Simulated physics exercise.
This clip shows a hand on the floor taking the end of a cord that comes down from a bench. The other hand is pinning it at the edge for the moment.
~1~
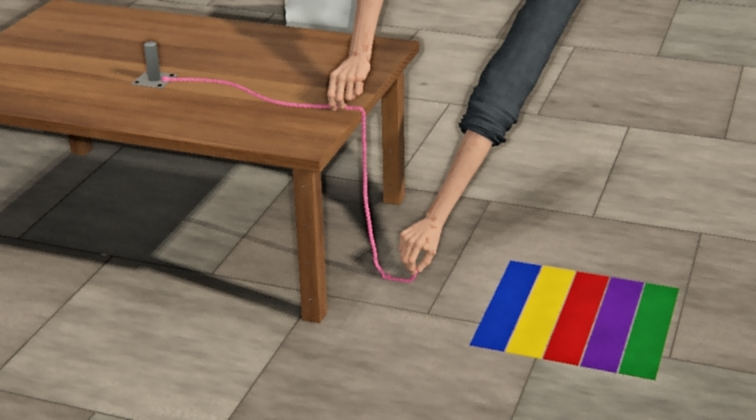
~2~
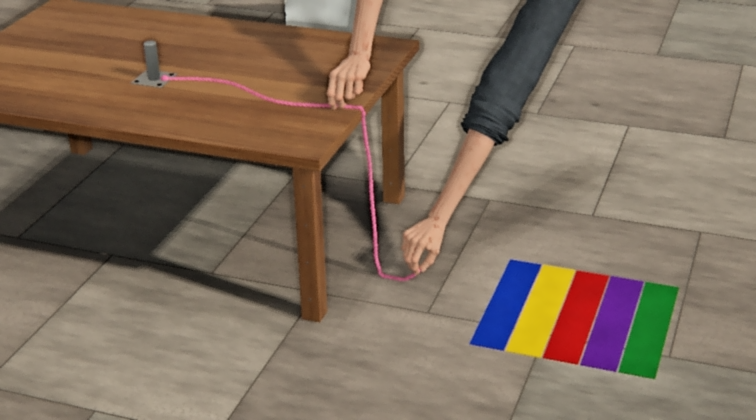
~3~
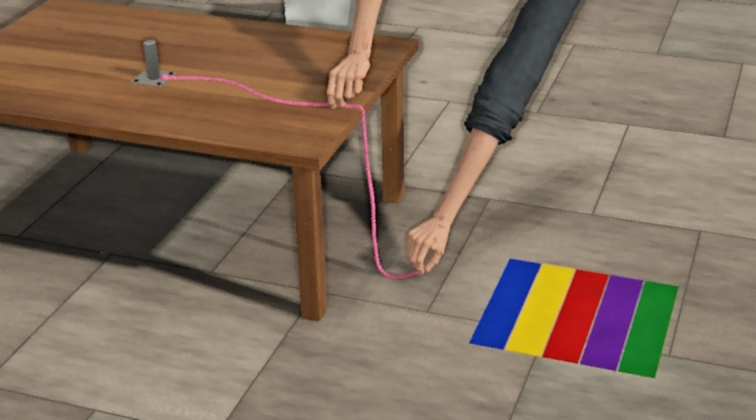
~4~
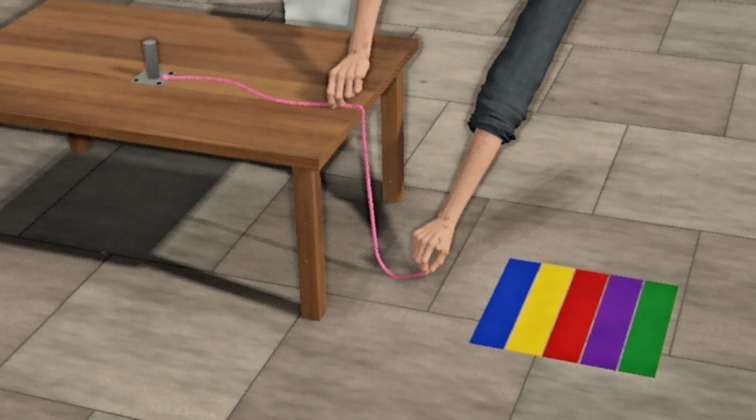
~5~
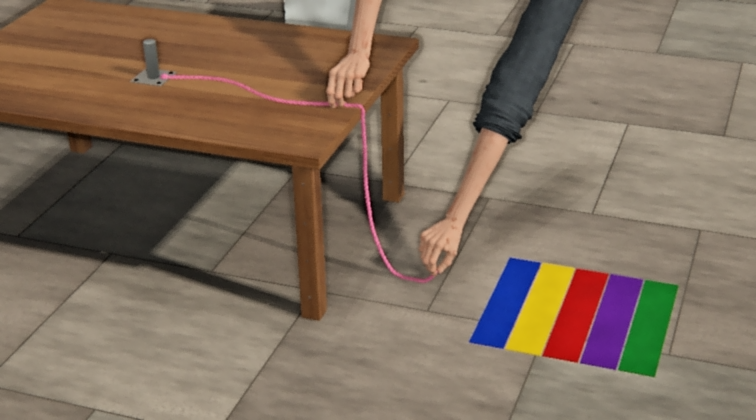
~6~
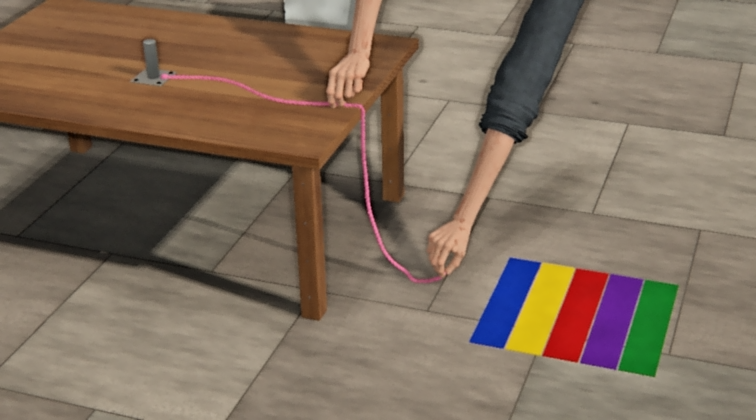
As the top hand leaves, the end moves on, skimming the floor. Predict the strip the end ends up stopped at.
The end ends up at the yellow strip.
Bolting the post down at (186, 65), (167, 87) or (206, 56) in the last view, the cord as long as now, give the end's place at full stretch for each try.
First (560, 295), then (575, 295), and last (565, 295).
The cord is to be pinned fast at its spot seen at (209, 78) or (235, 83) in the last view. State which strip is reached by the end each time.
Yellow; yellow.
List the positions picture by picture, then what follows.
The first frame shows end (416, 271); blue (494, 332); yellow (530, 338); red (567, 345); purple (604, 352); green (642, 359).
The second frame shows end (419, 270); cord through (195, 79) (253, 93) (315, 105) (366, 136) (372, 203) (378, 265).
The third frame shows end (424, 270).
The fourth frame shows end (429, 271); cord through (194, 78) (252, 91) (314, 104) (364, 135) (370, 201) (381, 264).
The fifth frame shows end (437, 271).
The sixth frame shows end (445, 273); cord through (194, 77) (252, 91) (314, 104) (363, 135) (368, 200) (393, 262).
Early on, end near (464, 276); short of the strips.
Midway, end near (513, 284); over blue.
At the end of the slack, end near (542, 289); over yellow. It halts on the yellow strip.
